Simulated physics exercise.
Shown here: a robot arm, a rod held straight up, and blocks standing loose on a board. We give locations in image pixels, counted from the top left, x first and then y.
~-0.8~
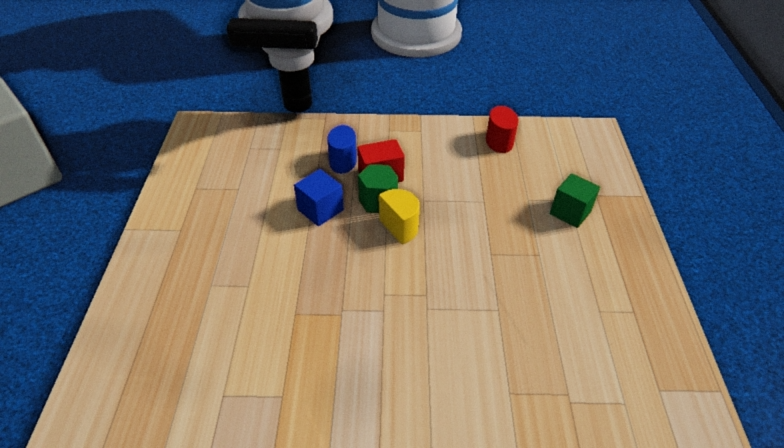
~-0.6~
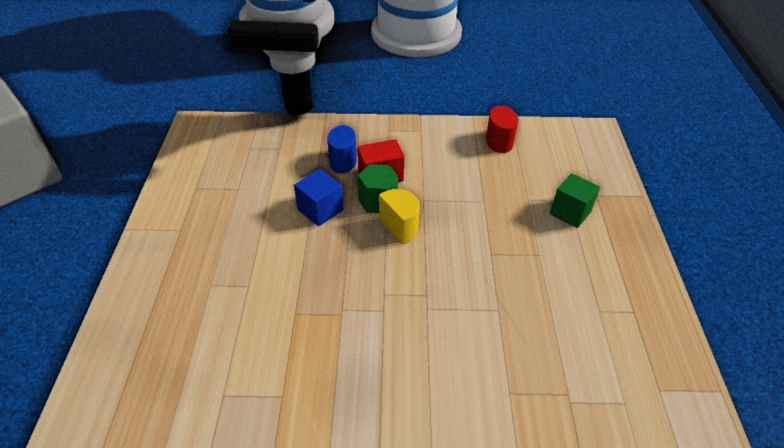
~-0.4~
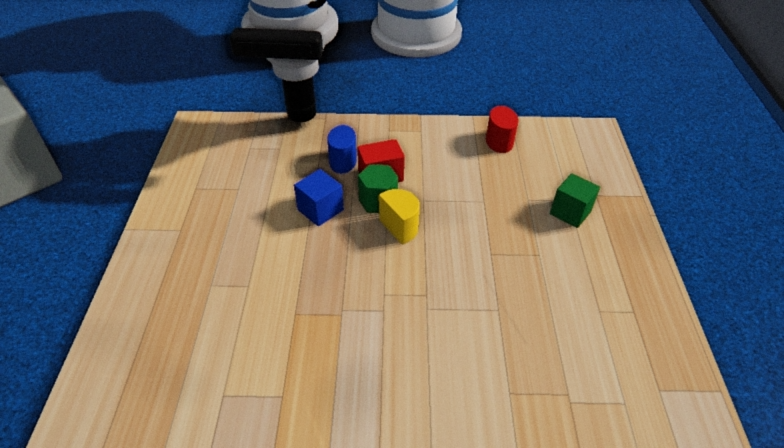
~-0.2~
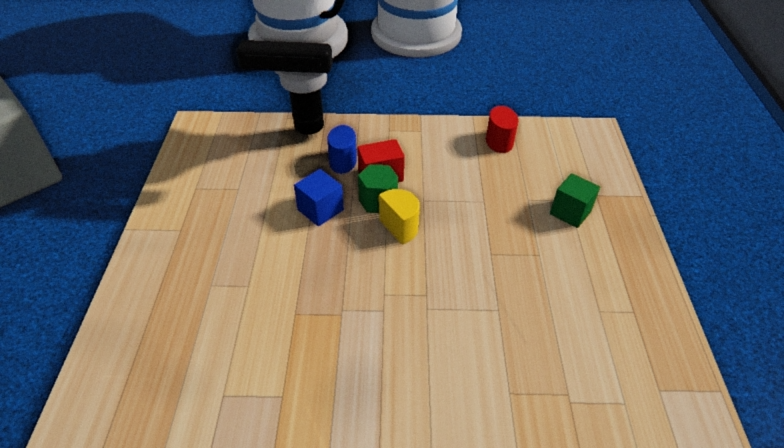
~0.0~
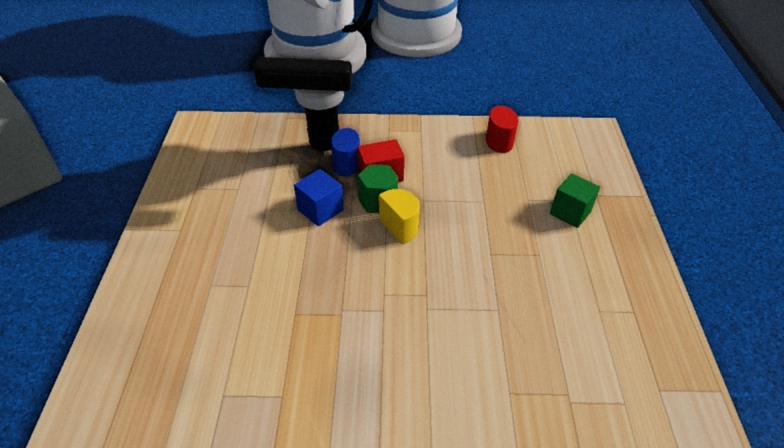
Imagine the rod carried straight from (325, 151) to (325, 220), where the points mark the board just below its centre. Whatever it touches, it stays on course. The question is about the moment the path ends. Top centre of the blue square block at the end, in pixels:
For the centre of its top, I'd go with (310, 225).
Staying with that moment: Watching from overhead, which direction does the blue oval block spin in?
It spins anti-clockwise.
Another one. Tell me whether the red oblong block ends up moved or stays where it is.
If the rod follows that path, the red oblong block ends up shifted.
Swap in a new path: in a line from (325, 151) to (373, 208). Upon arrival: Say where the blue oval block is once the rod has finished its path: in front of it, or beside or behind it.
The rod still pushes it.
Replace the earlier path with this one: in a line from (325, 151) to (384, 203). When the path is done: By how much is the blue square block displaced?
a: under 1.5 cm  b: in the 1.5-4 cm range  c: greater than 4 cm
Option a.
What follows on the original path. One third of the way, rod at (324, 164); blue oval block at (354, 154), turned 30° anticlockwise; red oblong block at (390, 152).
Two thirds of the way, rod at (324, 187); blue square block at (316, 199); blue oval block at (356, 158), turned 35° anticlockwise; green hexagonal block at (380, 178); red oblong block at (391, 152).
At the end, rod at (325, 212); blue square block at (310, 225), turned 15° clockwise; blue oval block at (356, 158), turned 35° anticlockwise; green hexagonal block at (380, 178); red oblong block at (391, 152).
